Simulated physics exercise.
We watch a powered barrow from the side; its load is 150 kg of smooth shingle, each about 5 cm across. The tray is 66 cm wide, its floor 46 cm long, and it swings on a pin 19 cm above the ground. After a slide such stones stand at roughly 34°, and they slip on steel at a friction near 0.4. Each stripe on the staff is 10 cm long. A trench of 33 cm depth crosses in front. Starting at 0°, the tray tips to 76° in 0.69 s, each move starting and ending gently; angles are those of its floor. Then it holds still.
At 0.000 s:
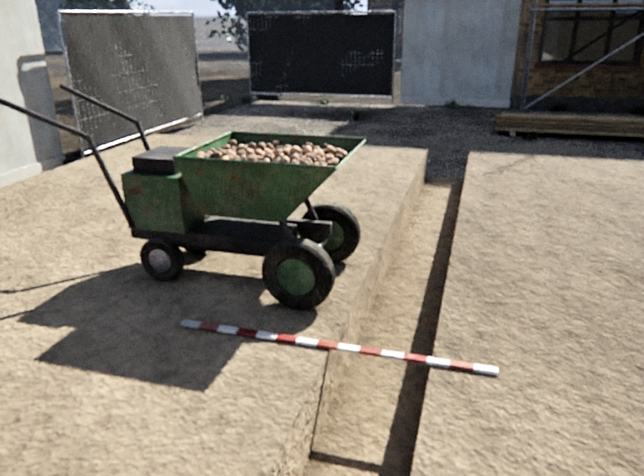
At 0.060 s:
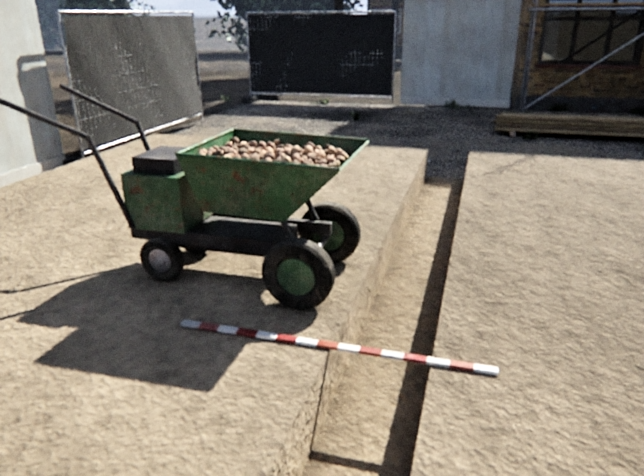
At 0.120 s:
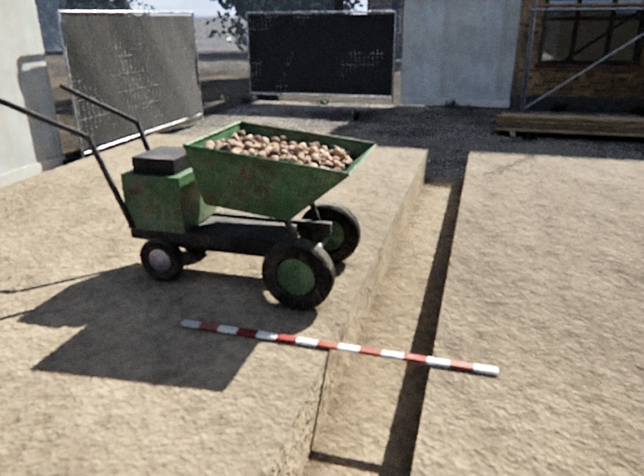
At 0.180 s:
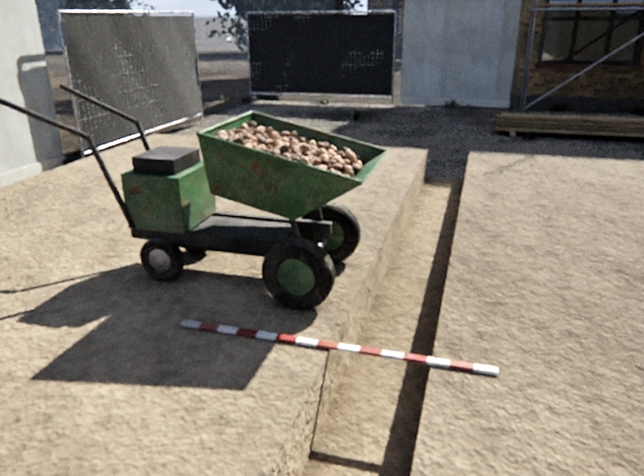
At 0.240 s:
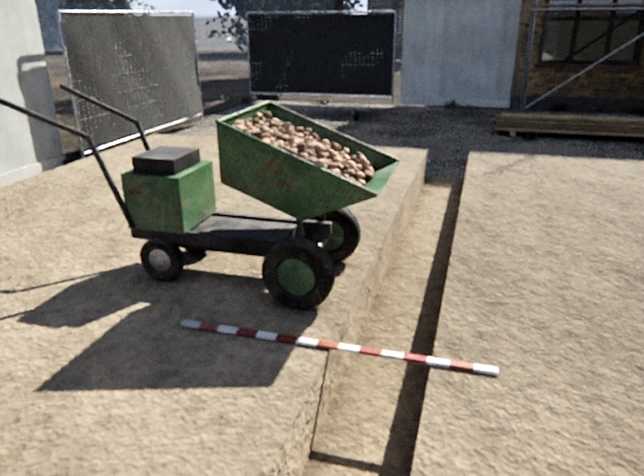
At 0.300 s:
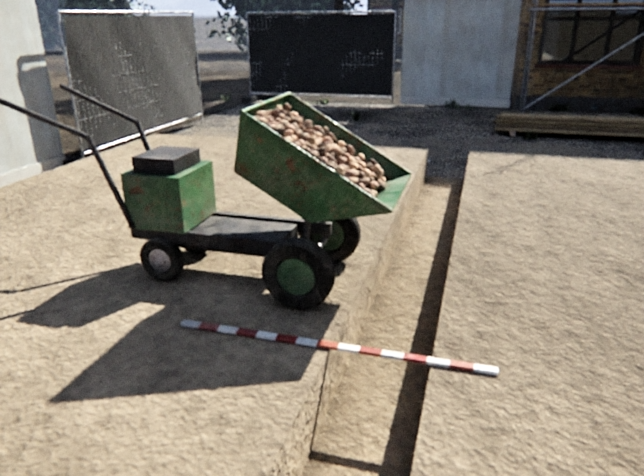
A green barrow's tray full of smooth stones tilts steadily down to the right beside a trench.
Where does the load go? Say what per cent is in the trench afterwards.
Roughly 19 per cent ends in the trench.
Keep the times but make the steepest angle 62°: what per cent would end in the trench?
It would be near 25 per cent.
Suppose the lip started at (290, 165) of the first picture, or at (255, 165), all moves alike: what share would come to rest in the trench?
About 75 and 100 per cent.
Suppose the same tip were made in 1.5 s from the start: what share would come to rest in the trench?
It would be near 30 per cent.
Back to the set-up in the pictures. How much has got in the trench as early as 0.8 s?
About 10 per cent by then.
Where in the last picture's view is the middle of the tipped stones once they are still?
Around (510, 301).
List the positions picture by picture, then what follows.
Lip at (336, 169), floor tilted 0°, highest stones at (283, 150), in the first frame.
The tray is at 2°, its lip at (339, 170); the top of the load is at (253, 148); the stones move at 0.4 m/s on average, in the second frame.
Lip at (349, 175), floor tilted 6°, highest stones at (243, 140); the stones move at 0.8 m/s on average, in the third frame.
Lip at (362, 183), floor tilted 13°, highest stones at (249, 131); the stones move at 1.2 m/s on average, in the fourth frame.
The tray is at 21°, its lip at (377, 196); the top of the load is at (262, 122); the stones move at 1.4 m/s on average, in the fifth frame.
The tray is at 31°, its lip at (392, 212); the top of the load is at (279, 113); the stones move at 1.6 m/s on average, in the sixth frame.
After 0.5 s the floor is at 64°; 100 % in the tray; the foremost stones are at (425, 248).
After 0.8 s the floor is at 76°; 45 % in the tray, 8 % in the trench, 47 % past the trench; the foremost stones are at (533, 305).
After 1.1 s the floor is at 76°; 1 % in the tray, 17 % in the trench, 82 % past the trench; the foremost stones are past the picture's edge.
After 3.1 s the floor is at 76°; 0 % in the tray, 19 % in the trench, 81 % past the trench; the foremost stones are past the picture's edge.
